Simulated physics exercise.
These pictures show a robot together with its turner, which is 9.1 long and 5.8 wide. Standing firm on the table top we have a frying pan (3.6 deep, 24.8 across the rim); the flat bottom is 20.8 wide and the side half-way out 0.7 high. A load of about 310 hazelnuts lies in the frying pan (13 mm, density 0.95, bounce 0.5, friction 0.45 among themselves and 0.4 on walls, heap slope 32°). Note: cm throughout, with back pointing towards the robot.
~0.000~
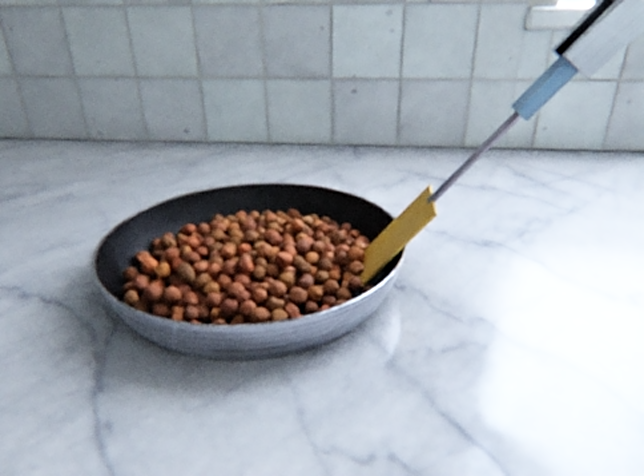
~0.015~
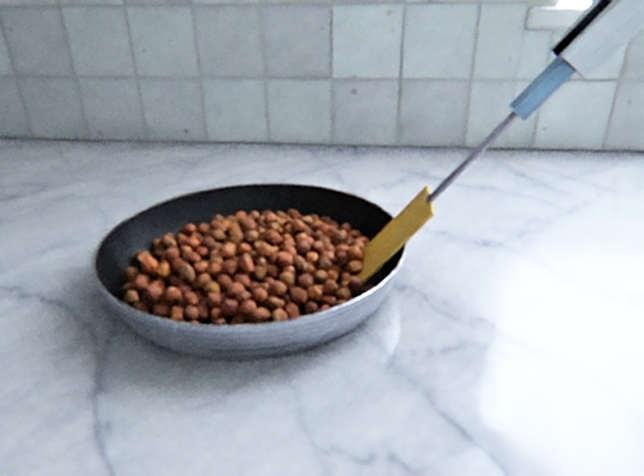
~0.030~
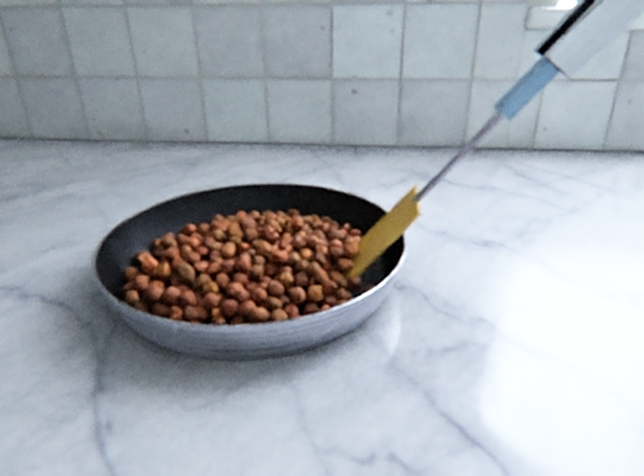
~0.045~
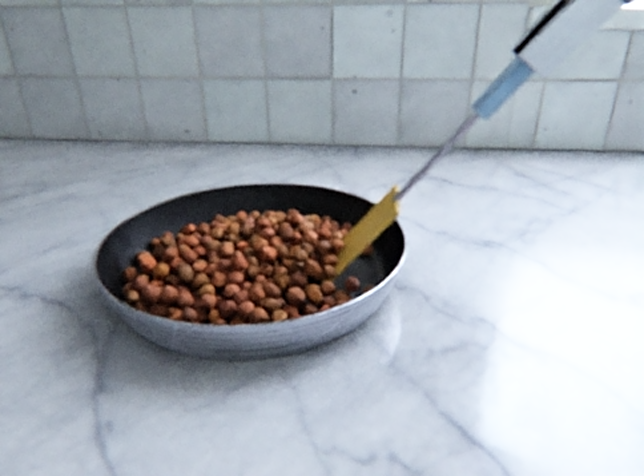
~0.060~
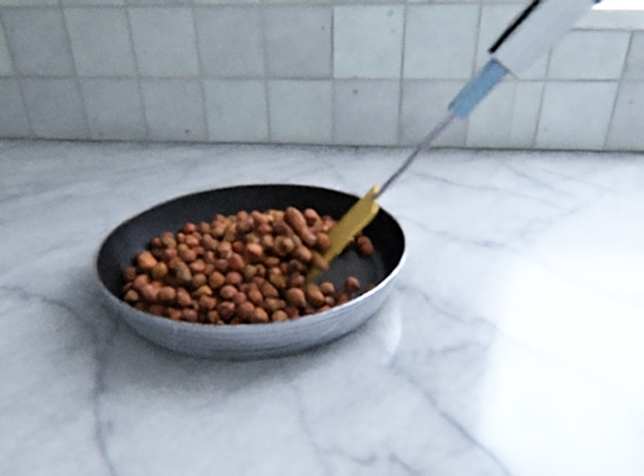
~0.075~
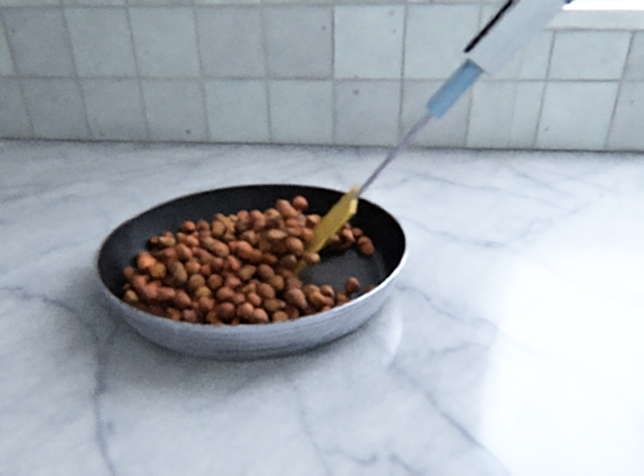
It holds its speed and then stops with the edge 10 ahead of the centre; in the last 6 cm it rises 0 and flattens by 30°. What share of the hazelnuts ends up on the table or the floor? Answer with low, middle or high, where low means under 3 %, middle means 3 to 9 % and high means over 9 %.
Middle.
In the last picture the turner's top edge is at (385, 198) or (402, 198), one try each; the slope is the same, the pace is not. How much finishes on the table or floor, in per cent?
Some 0 and 0 per cent.
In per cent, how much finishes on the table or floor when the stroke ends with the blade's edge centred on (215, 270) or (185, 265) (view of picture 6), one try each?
First try about 0 percent, second about 0 percent.
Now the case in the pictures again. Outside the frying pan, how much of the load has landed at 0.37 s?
Estimate: About 4 percent.
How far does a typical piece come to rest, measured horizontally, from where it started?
Level distance of around 2 cm.
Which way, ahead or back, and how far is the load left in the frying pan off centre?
Some 3.5 cm ahead of the centre.
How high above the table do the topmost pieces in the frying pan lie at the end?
Near 4.5 centimetres high.
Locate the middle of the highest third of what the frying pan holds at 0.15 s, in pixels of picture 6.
The middle sits at approx. (203, 239).
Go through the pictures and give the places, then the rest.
In the first picture, the turner top edge at (433, 199), sloping 51°; upper third of the load around (260, 257), from x 130 to 370, top at y 215; 308 in the frying pan.
In the second picture, the turner top edge at (431, 199), sloping 51°; upper third of the load around (260, 257), from x 130 to 370, top at y 215.
In the third picture, the turner top edge at (418, 198), sloping 51°; upper third of the load around (260, 254), from x 130 to 370, top at y 215.
In the fourth picture, the turner top edge at (397, 198), sloping 51°; upper third of the load around (265, 252), from x 130 to 370, top at y 215.
In the fifth picture, the turner top edge at (376, 197), sloping 51°; upper third of the load around (261, 249), from x 130 to 370, top at y 215.
In the sixth picture, the turner top edge at (355, 197), sloping 51°; upper third of the load around (256, 248), from x 130 to 370, top at y 205; 308 in the frying pan.
After 0.11 s, sloping 51°, highest piece 8 above the table; 308 in the frying pan.
After 0.15 s, sloping 42°, highest piece 9 above the table; 308 in the frying pan.
After 0.37 s, sloping 21°, highest piece 6 above the table; 294 in the frying pan, 11 on the table or floor, 3 on the blade or in flight.
After 1.42 s, sloping 21°, highest piece 4 above the table; 294 in the frying pan, 14 on the table or floor.
In the end, 294 in the frying pan, 14 on the table or floor. That is 5 % on the table or floor.
